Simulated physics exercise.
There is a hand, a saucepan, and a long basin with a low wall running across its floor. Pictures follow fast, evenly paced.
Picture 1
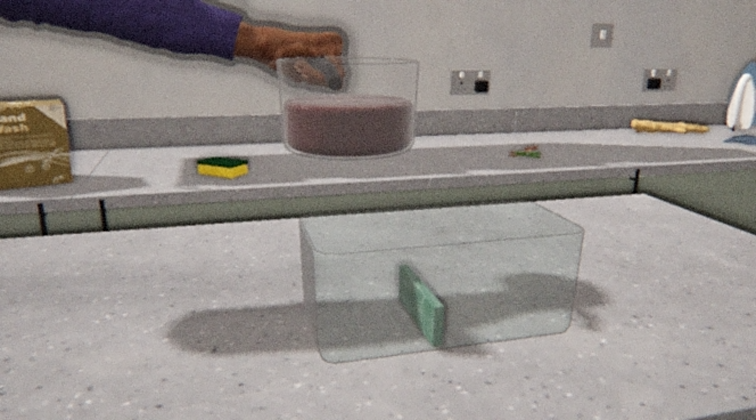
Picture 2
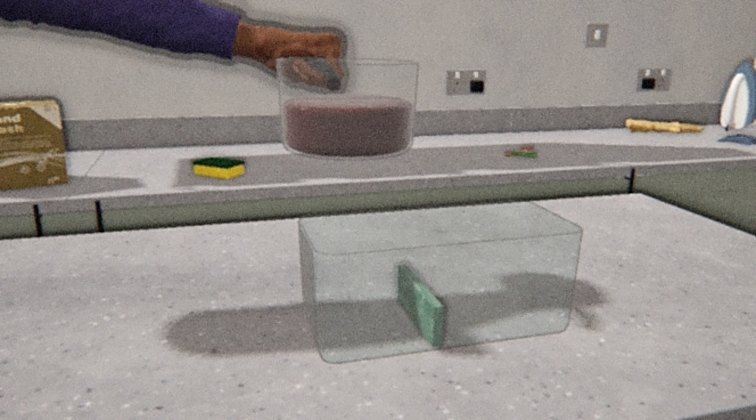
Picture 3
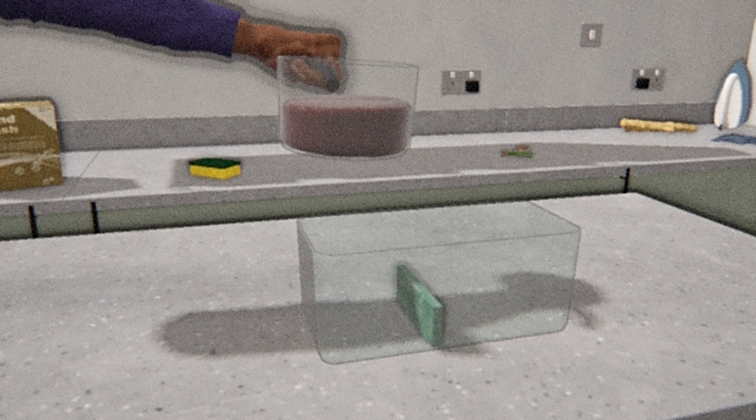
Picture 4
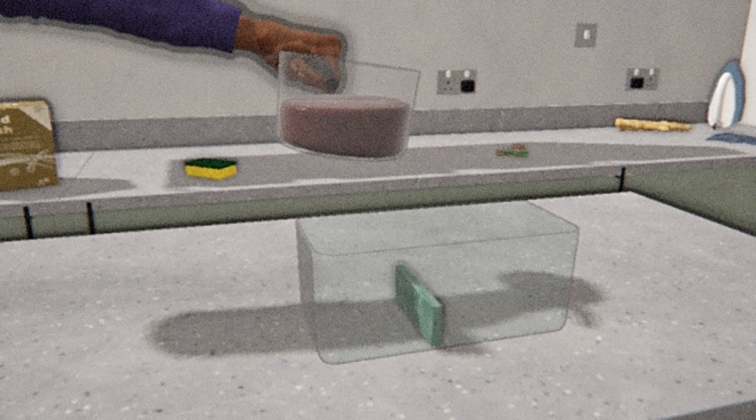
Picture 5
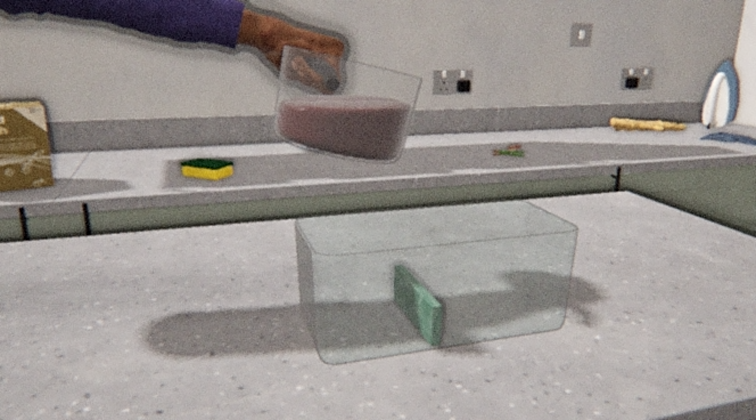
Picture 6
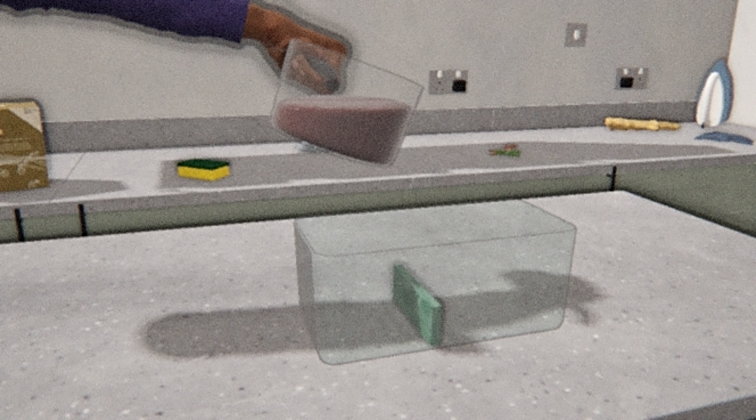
The clip shows a hand holding a clear container of dark pinkish liquid above a transparent basin with a low green wall inside, on a speckled counter; the container starts level, then tilts gradually down to the right.
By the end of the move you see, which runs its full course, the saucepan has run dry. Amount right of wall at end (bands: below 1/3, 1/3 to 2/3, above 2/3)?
The share right of the wall does go past two thirds.
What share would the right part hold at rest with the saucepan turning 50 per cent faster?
Something like 90 in a hundred.
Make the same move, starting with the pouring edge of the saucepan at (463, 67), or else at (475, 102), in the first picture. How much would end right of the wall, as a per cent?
Near 95 per cent for the first start, near 100 per cent for the second.
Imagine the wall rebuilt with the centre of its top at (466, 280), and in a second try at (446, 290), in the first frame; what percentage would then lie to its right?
It would come to roughly 25 per cent the first time and roughly 60 per cent the second.
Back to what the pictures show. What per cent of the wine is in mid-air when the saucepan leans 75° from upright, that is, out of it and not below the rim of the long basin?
That works out near 25 percent.
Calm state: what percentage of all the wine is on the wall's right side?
About 95 per cent.
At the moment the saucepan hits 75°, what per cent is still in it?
About 65 % remains.
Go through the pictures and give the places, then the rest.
In the first picture, tilt 0°; pouring edge (414, 62); surface from (284, 103) to (409, 100); the long basin's rim runs from (307, 236) to (557, 216); the wall's top is at (420, 286).
In the second picture, tilt 1°; pouring edge (414, 64); surface from (282, 103) to (408, 100).
In the third picture, tilt 3°; pouring edge (414, 67); surface from (281, 104) to (406, 101).
In the fourth picture, tilt 7°; pouring edge (415, 72); surface from (280, 103) to (405, 101).
In the fifth picture, tilt 13°; pouring edge (416, 79); surface from (278, 104) to (405, 102).
In the sixth picture, tilt 20°; pouring edge (417, 88); surface from (276, 105) to (407, 103).
A moment on, the saucepan is tipped on its side and 67 per cent is still to pour, 0 is left of the wall and 6 right of it.
Next, the saucepan is tipped right over and 14 per cent is still to pour, 4 is left of the wall and 70 right of it.
Then the saucepan is tipped right over and 0 per cent is still to pour, 6 is left of the wall and 92 right of it.
Later the saucepan is tipped right over and 0 per cent is still to pour, 6 is left of the wall and 93 right of it.
At rest 6 per cent lies left of the wall, 94 right of it and 0 outside.
